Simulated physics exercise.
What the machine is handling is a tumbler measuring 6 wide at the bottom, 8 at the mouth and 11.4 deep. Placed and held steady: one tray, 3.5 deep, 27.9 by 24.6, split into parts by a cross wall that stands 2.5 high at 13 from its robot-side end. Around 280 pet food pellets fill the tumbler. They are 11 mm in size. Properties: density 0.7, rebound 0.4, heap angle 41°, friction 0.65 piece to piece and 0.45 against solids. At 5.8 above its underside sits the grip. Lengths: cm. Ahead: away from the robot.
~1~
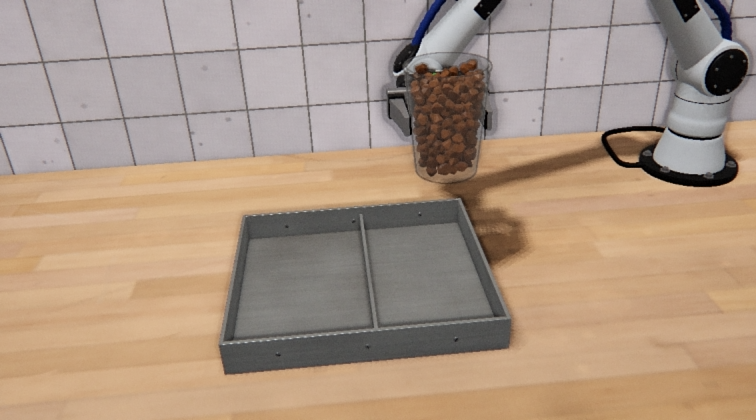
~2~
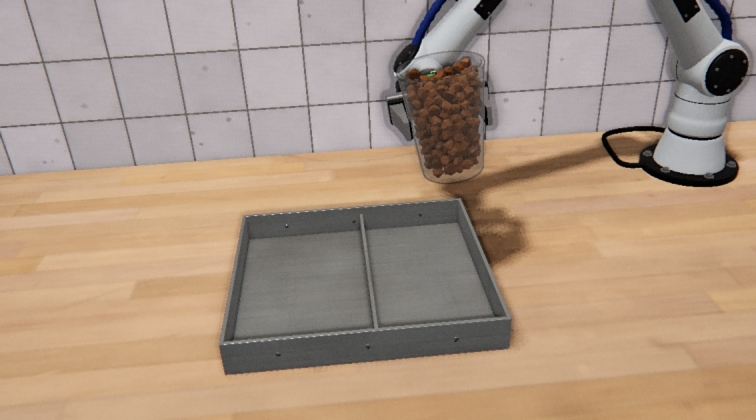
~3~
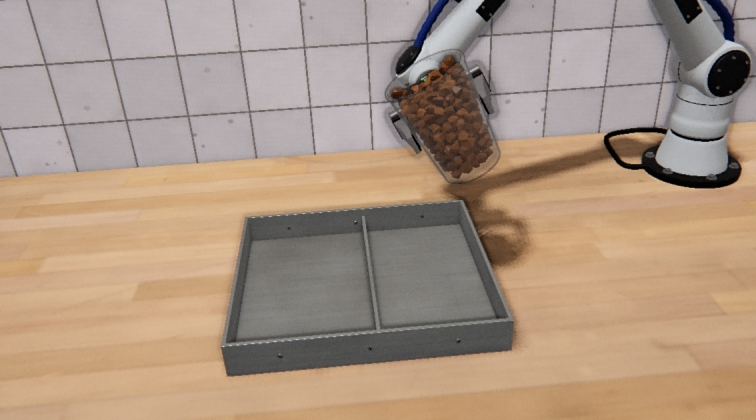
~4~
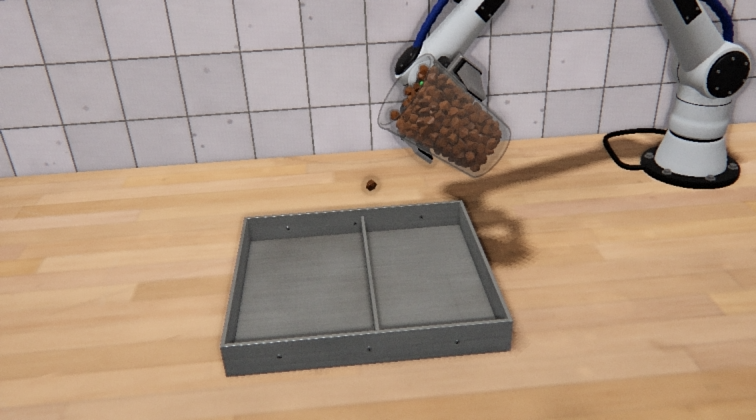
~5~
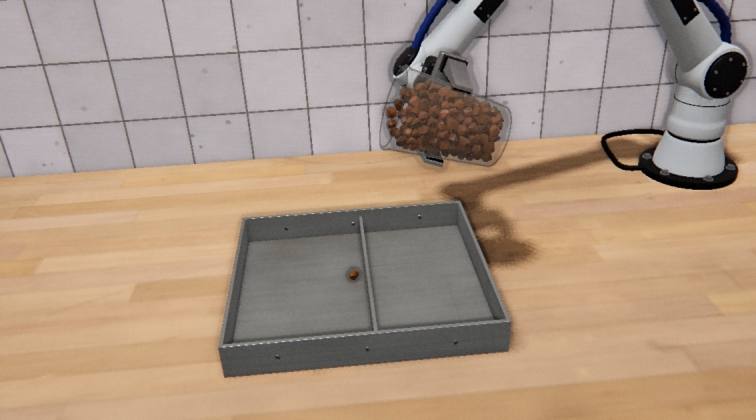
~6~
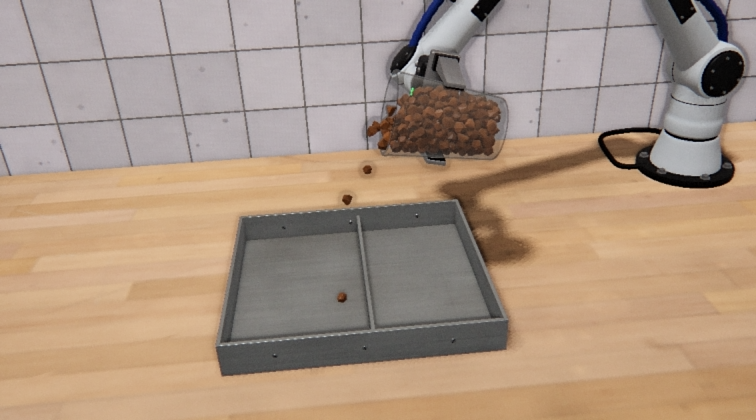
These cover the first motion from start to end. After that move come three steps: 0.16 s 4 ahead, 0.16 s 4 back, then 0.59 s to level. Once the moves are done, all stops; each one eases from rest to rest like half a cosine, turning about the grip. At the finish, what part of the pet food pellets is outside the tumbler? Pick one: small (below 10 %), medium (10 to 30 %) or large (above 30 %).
Medium.
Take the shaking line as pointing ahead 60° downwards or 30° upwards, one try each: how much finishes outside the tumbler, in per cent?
Result: Approx. 5 % and 20 %, one try each.
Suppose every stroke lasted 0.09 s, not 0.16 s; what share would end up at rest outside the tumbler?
About 55 per cent in that case.
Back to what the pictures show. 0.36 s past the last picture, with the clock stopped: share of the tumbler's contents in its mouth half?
Around 50 per cent of it.
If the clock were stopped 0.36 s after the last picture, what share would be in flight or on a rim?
Roughly 4 per cent.
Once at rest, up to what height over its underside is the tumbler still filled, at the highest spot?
Roughly 11.0 centimetres.
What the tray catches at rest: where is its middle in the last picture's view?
Roughly at (336, 287) in the last picture.
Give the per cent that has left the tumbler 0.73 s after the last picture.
About 15 in a hundred parts are out.
Then, 0.36 s on, tilted 76° forward, highest piece 22 above the table; 232 in the tumbler, 32 in the far-side part, 2 in the robot-side part, 11 in flight or on a rim.
Then, 0.73 s on, tilted 17° forward, highest piece 25 above the table; 229 in the tumbler, 36 in the far-side part, 12 in the robot-side part.
Then, 1.11 s on, level, highest piece 25 above the table; 229 in the tumbler, 36 in the far-side part, 12 in the robot-side part.
Then, 2.16 s on, level, highest piece 25 above the table; 229 in the tumbler, 36 in the far-side part, 12 in the robot-side part.
In the end, 229 in the tumbler, 36 in the far-side part, 12 in the robot-side part. That is 17 % outside the tumbler.
